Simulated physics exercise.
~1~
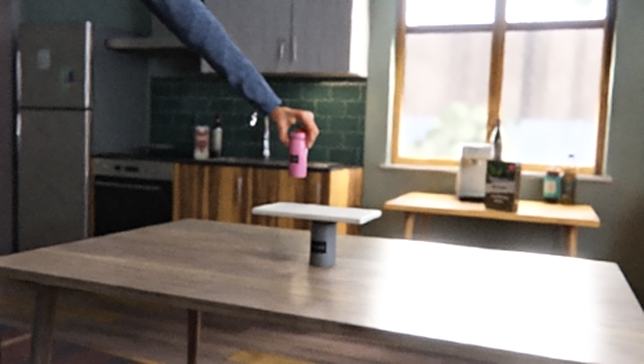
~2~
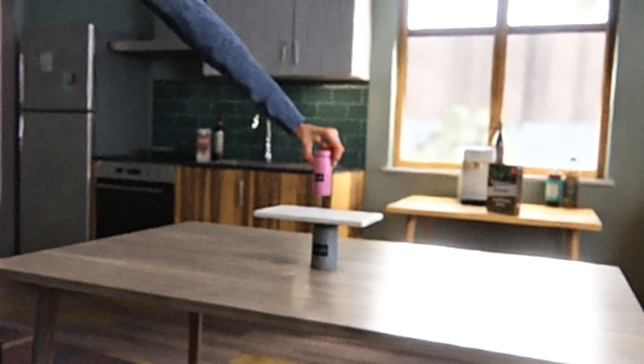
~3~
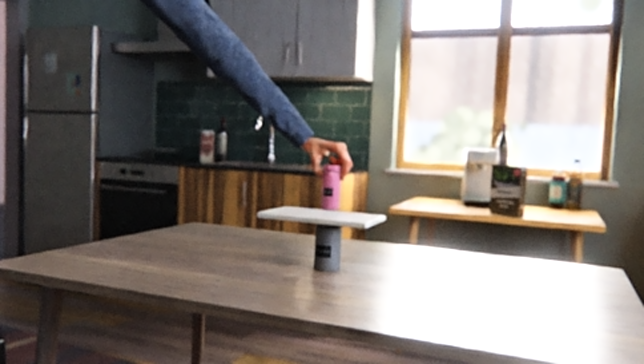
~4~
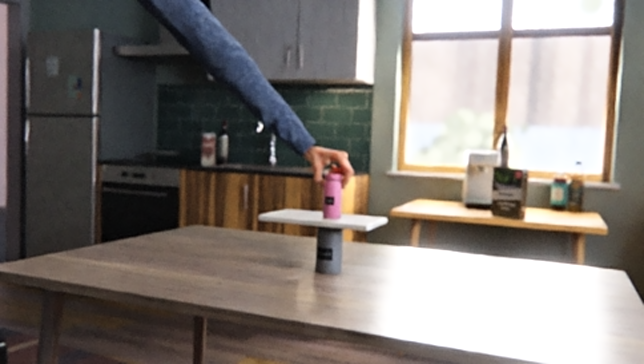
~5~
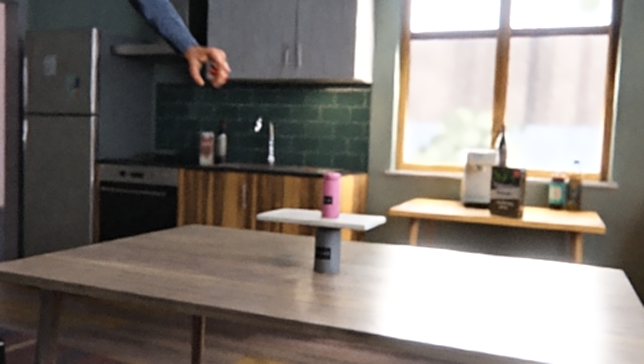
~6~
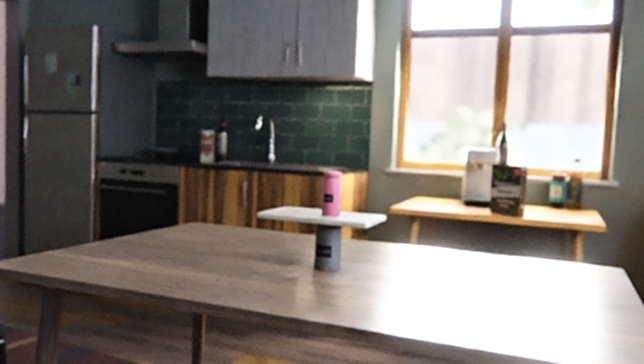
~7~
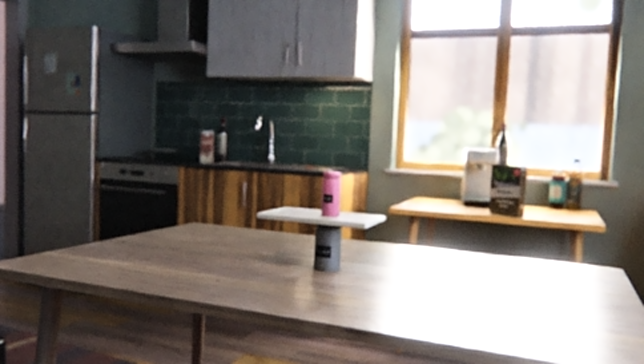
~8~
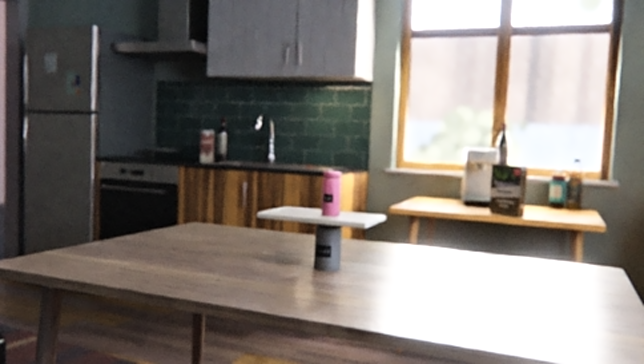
A pink shaker was lowered by a hand onto a white lid balanced on top of a grey jar on a kitchen table. The hand let go and drew back out of view, and the little stack stayed standing, with the shaker upright.
